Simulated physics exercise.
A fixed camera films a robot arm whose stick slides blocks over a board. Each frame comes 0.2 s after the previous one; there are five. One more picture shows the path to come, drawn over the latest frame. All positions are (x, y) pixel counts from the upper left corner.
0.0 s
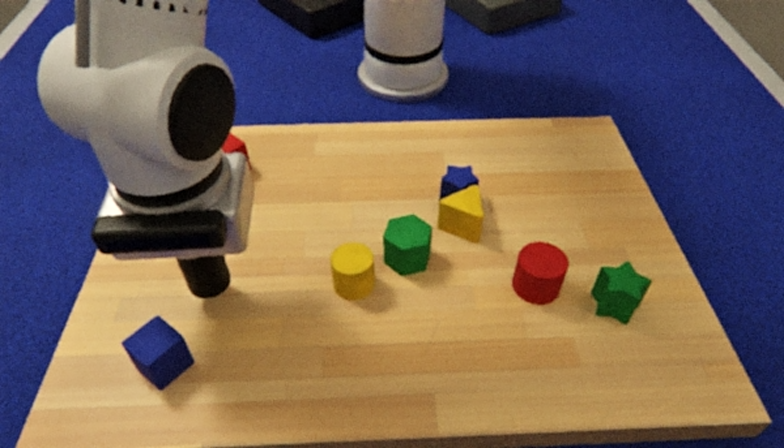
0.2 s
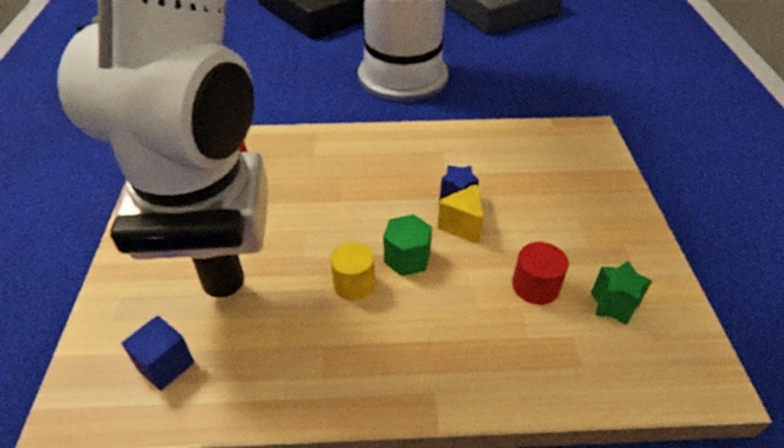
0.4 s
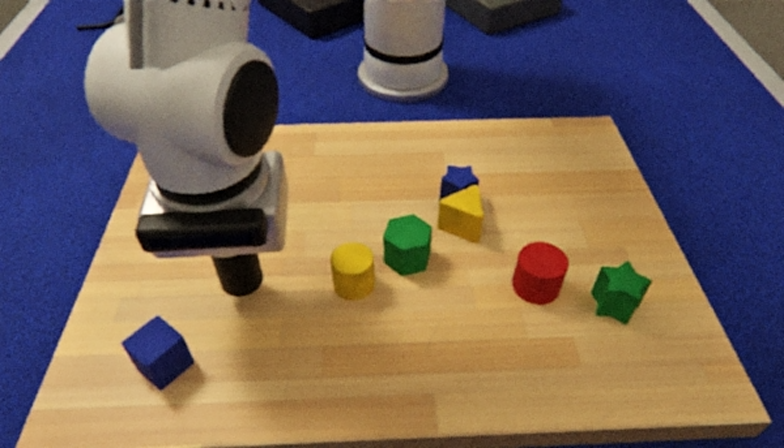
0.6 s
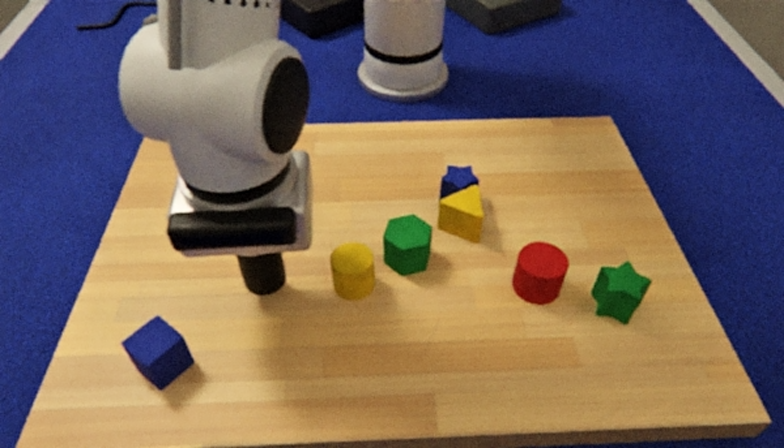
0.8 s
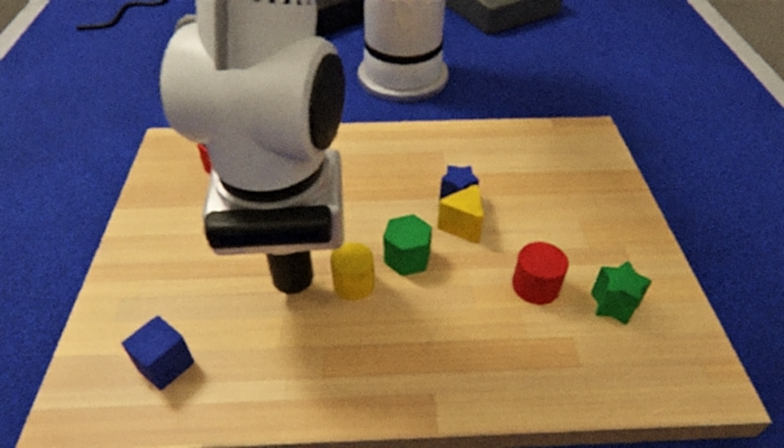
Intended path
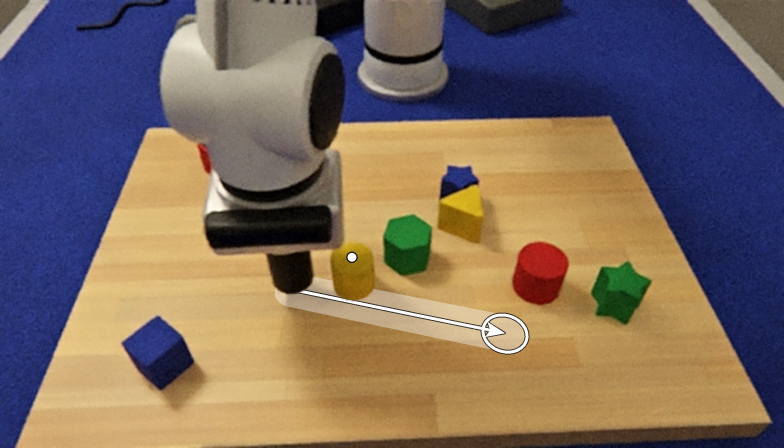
A robot arm moves its black stick right across a wooden board toward a yellow cylinder.
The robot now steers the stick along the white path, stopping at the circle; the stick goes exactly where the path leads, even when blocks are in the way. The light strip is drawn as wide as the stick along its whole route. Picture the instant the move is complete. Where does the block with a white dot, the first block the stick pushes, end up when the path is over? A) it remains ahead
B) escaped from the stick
The one that fits is B, escaped from the stick.
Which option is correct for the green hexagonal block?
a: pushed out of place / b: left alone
My answer is option a.
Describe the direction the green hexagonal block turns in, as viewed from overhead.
Verdict: Counterclockwise.
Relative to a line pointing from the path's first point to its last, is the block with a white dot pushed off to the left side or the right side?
Facing from start to end, it will go to the left.
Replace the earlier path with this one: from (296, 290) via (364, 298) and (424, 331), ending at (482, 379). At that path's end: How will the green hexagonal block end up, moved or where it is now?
It ends up somewhere else.
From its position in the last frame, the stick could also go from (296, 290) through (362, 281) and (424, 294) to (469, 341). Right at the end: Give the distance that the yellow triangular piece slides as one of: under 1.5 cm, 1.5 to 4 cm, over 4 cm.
Band: Under 1.5 cm.
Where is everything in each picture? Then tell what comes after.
In the first picture, tip of the stick (210, 282), middles of tops, yellow cylinder (352, 257), green hexagonal block (408, 231), red cylinder (544, 259).
In the second picture, stick (224, 282), nothing pushed.
In the third picture, stick (242, 281), nothing pushed.
In the fourth picture, stick (265, 279), nothing pushed.
In the fifth picture, stick (293, 278), yellow cylinder (352, 257), green hexagonal block (408, 231), red cylinder (544, 259).
The line goes from (296, 290) directly to (505, 333); the dot is on the yellow cylinder.
What follows on the original path. One third of the way, stick (362, 292); yellow cylinder (392, 254); green hexagonal block (415, 226).
Two thirds of the way, stick (434, 306); yellow cylinder (423, 255); green hexagonal block (420, 221), turned 20° anticlockwise.
At the end, stick (508, 321); yellow cylinder (423, 255); green hexagonal block (420, 221), turned 20° anticlockwise; red cylinder unmoved.
